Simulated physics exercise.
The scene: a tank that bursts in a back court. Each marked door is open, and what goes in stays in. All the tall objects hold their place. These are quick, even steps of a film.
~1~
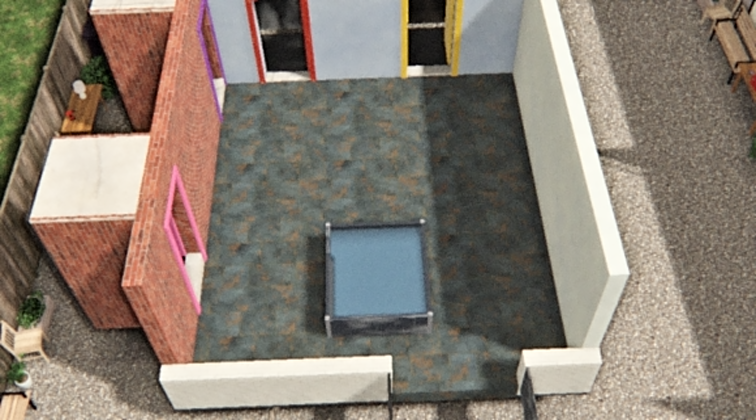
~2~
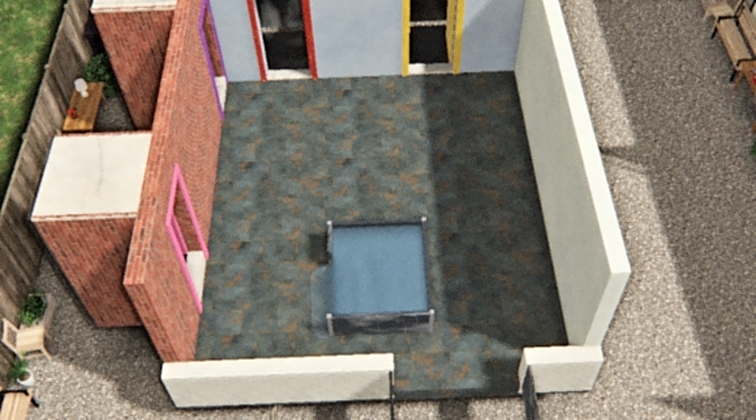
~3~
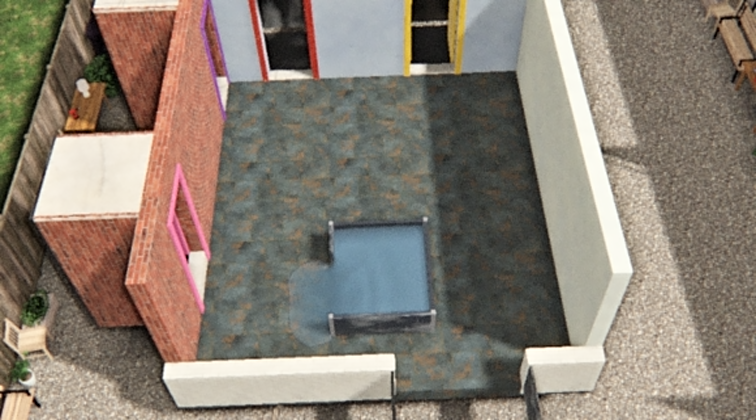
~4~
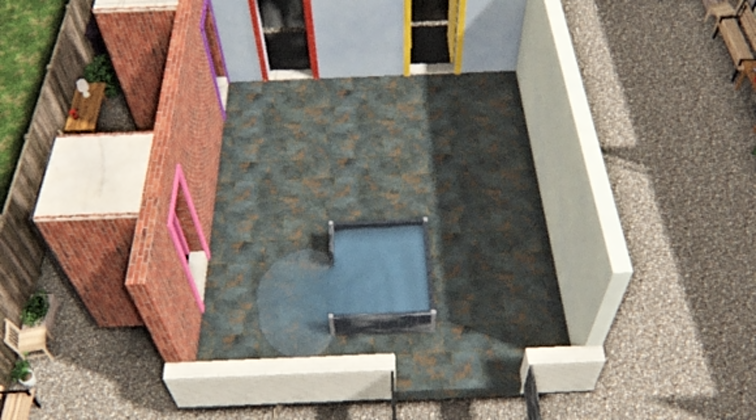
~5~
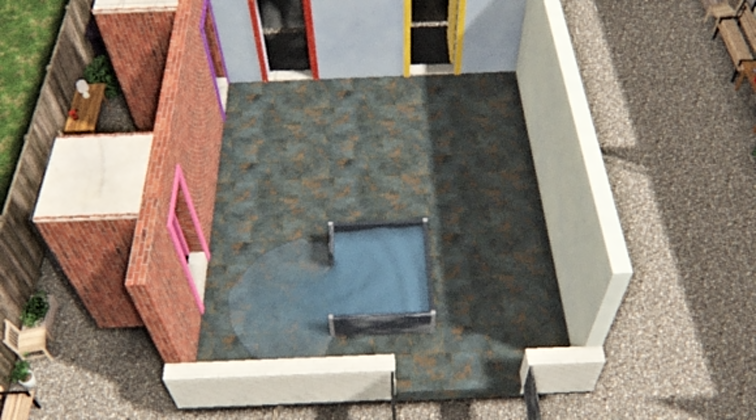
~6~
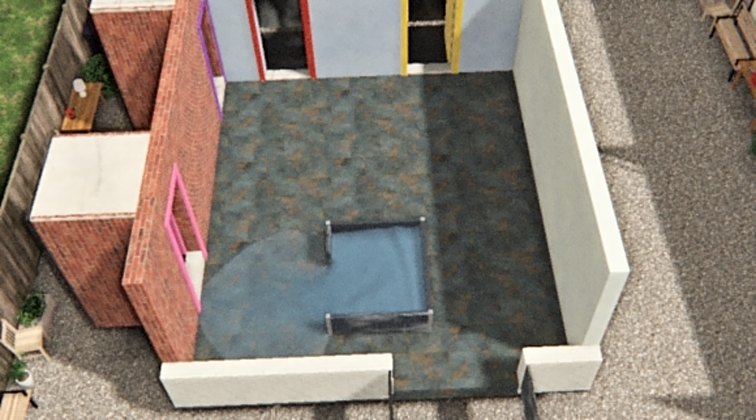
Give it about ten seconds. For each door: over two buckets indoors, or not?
In the end: The red door takes more than that; the yellow door stays under that; the purple door stays under that; the pink door stays under that.
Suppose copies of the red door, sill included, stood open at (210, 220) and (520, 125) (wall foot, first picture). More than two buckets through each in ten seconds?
One after the other: Passes that mark, lets less in.
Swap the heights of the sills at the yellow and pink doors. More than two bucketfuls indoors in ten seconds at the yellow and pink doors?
The yellow one lets less in; the pink one takes more.
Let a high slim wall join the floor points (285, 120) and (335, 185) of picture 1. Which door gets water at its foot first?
The one in pink.
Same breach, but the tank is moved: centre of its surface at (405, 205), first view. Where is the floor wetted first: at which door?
The pink door.
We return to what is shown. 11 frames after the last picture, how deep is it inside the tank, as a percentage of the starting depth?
I make it 44 per cent.
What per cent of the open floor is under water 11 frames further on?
Some 20 per cent.
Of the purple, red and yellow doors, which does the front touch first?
The purple-painted one.
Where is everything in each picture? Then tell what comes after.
The open tank at (377, 271) is whole and still, in the first frame.
Water pours out at (333, 294) and has run to (321, 269), in the second frame.
The front is at (301, 271), out from the gap at (334, 296), in the third frame.
The front is at (268, 278), out from the gap at (335, 296), in the fourth frame.
Water pours out at (334, 297) and has run to (234, 292), in the fifth frame.
Water pours out at (332, 296) and has run to (201, 299), in the sixth frame.
A moment on, water covers 15 % of the floor; the red door not reached, the yellow door not reached, the purple door not reached, the pink door wet at the sill, nothing in.
Next, water covers 20 % of the floor; the red door not reached, the yellow door not reached, the purple door not reached, the pink door wet at the sill, nothing in.
Then, water covers 35 % of the floor; the red door not reached, the yellow door not reached, the purple door wet at the sill, nothing in, the pink door wet at the sill, nothing in.
Later, water covers 55 % of the floor; the red door over two buckets in, the yellow door not reached, the purple door wet at the sill, nothing in, the pink door wet at the sill, nothing in.
In the end, water covers 80 % of the floor; the red door over two buckets in, the yellow door wet at the sill, nothing in, the purple door wet at the sill, nothing in, the pink door wet at the sill, nothing in.
